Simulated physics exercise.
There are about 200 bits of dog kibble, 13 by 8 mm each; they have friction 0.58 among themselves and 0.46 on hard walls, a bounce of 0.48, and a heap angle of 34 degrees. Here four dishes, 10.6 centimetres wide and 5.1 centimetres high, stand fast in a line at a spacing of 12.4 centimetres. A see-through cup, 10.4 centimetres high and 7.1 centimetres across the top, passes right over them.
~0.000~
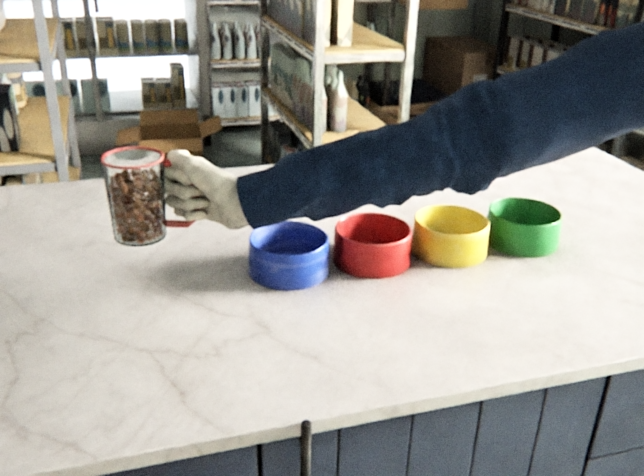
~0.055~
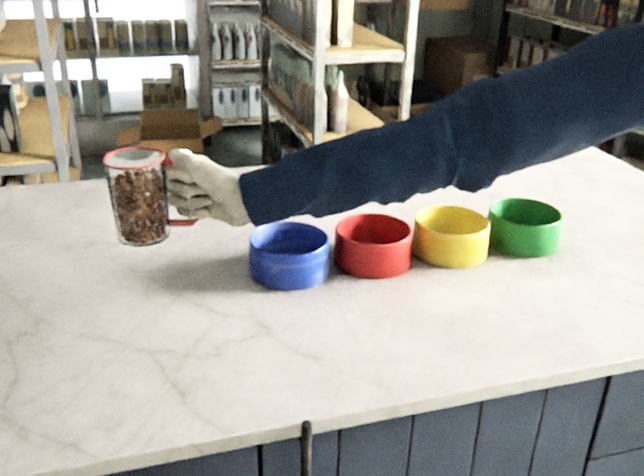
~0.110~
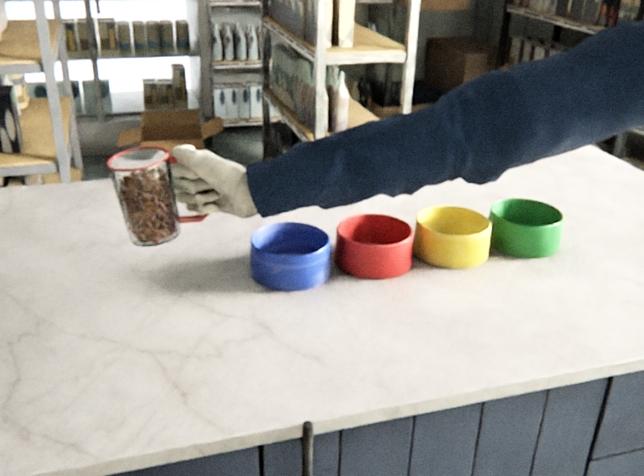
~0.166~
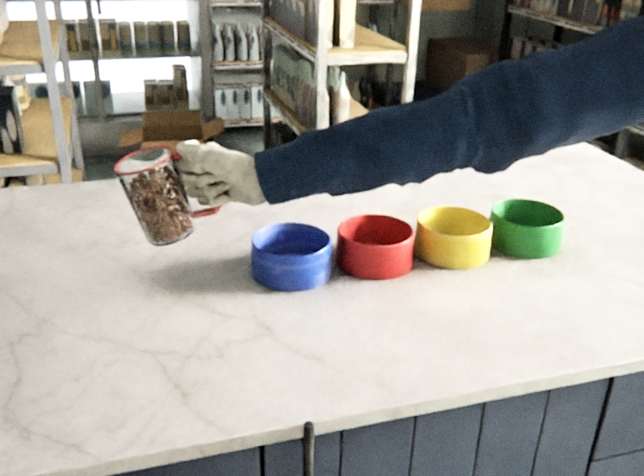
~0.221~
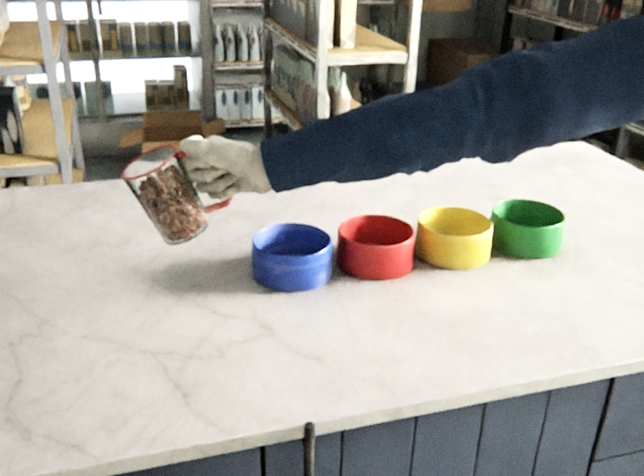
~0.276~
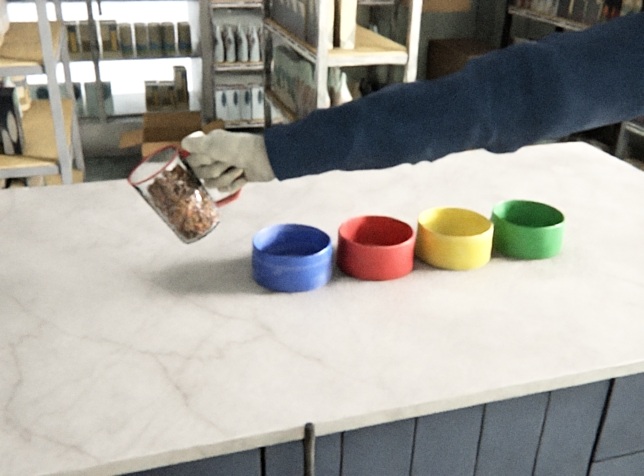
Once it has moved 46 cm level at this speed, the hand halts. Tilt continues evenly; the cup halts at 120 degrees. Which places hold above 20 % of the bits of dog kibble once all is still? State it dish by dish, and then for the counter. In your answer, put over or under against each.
Red - under; blue - over; green - under; yellow - under; counter - over.
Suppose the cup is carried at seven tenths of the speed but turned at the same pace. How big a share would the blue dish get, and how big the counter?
Shares: Blue 10, counter 90.
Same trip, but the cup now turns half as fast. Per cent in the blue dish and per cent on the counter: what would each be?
Shares: Blue at 0; counter at 10.
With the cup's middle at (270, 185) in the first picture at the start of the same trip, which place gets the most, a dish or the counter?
The biggest share goes to red.
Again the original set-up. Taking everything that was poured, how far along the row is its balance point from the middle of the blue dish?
It ends up close to 2 cm toward the picture's left edge.
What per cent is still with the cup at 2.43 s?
Roughly 0 in a hundred.
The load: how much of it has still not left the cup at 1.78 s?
Somewhere close to 0 percent.
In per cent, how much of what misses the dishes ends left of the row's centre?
Roughly 100 per cent of them.
Then, at 1.18 s, tilt 120 degrees; cup holds 25 %, blue 50 %.
After 1.78 s, tilt 120 degrees; cup holds 0 %, blue 70 %.
After 2.43 s, tilt 120 degrees; cup holds 0 %, blue 70 %.
At rest (2.7 s), red 0 %, blue 70 %, green 0 %, yellow 0 %, counter 30 %.
